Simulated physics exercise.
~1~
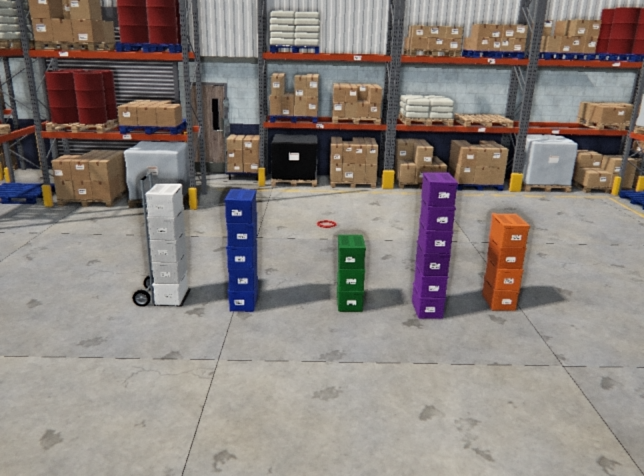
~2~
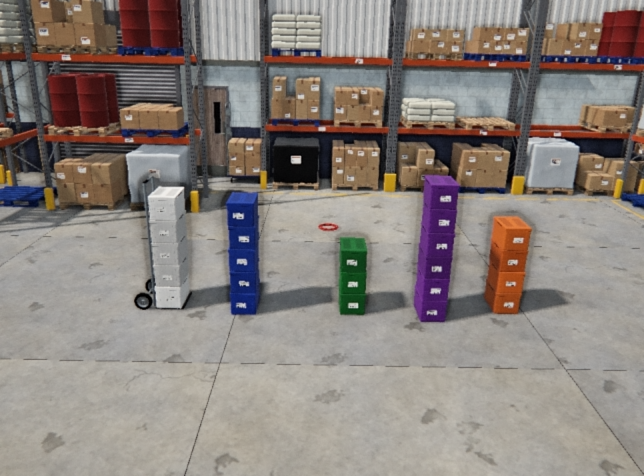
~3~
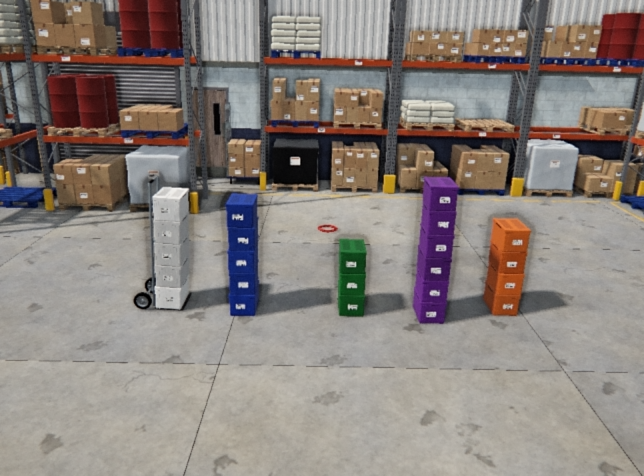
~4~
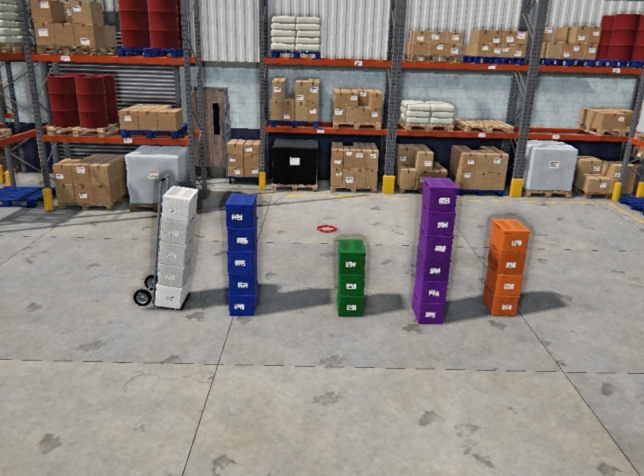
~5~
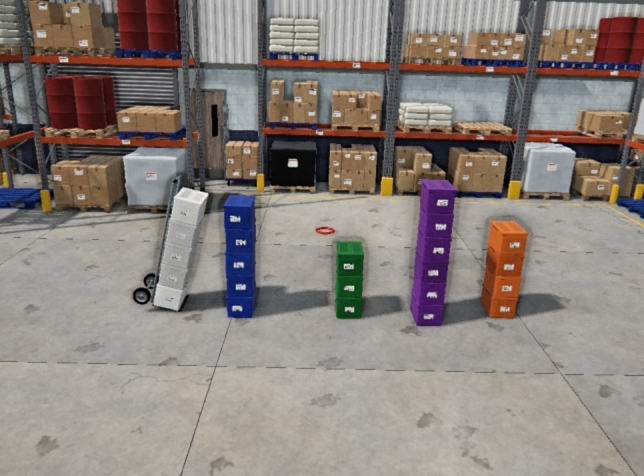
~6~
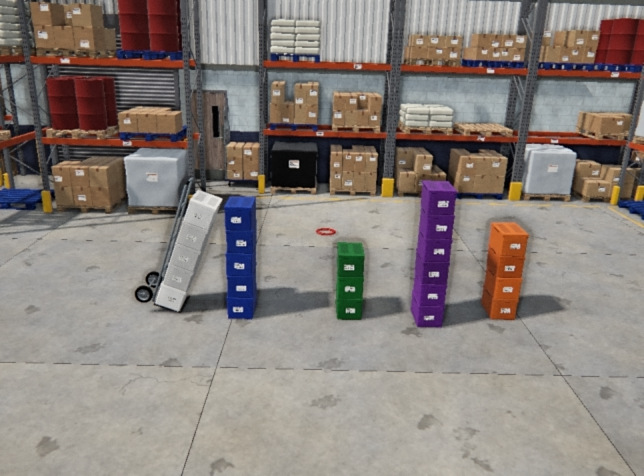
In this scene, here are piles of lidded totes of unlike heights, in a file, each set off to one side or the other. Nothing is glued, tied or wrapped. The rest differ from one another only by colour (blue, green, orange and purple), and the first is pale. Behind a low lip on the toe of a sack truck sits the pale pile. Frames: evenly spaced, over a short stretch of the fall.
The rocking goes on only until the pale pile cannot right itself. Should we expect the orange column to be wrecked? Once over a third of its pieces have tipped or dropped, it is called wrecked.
No.
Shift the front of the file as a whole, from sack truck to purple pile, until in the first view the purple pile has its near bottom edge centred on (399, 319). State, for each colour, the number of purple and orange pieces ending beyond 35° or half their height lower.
Purple: 0; orange: 0.
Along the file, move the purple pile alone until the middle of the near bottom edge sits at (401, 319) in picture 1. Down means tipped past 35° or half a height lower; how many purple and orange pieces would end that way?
Purple 0, orange 0.
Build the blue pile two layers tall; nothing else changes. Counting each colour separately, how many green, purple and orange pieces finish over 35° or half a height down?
Down at the end: Green 0, purple 0, orange 0.
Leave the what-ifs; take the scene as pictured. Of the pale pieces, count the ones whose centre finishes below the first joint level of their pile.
That would be 2 in total.
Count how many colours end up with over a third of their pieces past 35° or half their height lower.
2.
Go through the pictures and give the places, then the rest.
In the first frame (we follow the side turned to the camera), truck frame (144, 206) level; top orange tote (515, 237); top blue tote (239, 212); no other piece has moved.
The second frame shows truck frame (146, 209) level; top orange tote (517, 240).
The third frame shows truck frame (151, 209) rocked barely; top orange tote (516, 242).
The fourth frame shows truck frame (160, 207) rocked a little, top of the pale pile leaning a little; top orange tote (516, 242); no other piece has moved.
The fifth frame shows truck frame (169, 208) rocked a little, top of the pale pile leaning a little; top orange tote (514, 244); no other piece has moved.
The sixth frame shows truck frame (179, 209) rocked clearly, top of the pale pile leaning clearly; top orange tote (514, 246); top blue tote (238, 219); no other piece has moved.
Soon, 3 of the pale pile down; none of the 4 orange totes down (0 of 18 in all colours); top orange tote unmoved; top blue tote displaced half its height.
A while on, 5 of the pale pile down; none of the 4 orange totes down (0 of 18 in all colours); top orange tote unmoved; top blue tote tipped clearly, a little lower.
Towards the end, 5 of the pale pile down; none of the 4 orange totes down (5 of 18 in all colours); top orange tote unmoved; top blue tote tipped clearly, about its own height lower.
Then, 5 of the pale pile down; none of the 4 orange totes down (7 of 18 in all colours); top orange tote unmoved; top blue tote on its side.
Finally, 5 of the pale pile down; none of the 4 orange totes down (7 of 18 in all colours); top orange tote unmoved; top blue tote on its side. Seen by the last camera, middles, top orange tote near (508, 239), top blue tote near (428, 336).
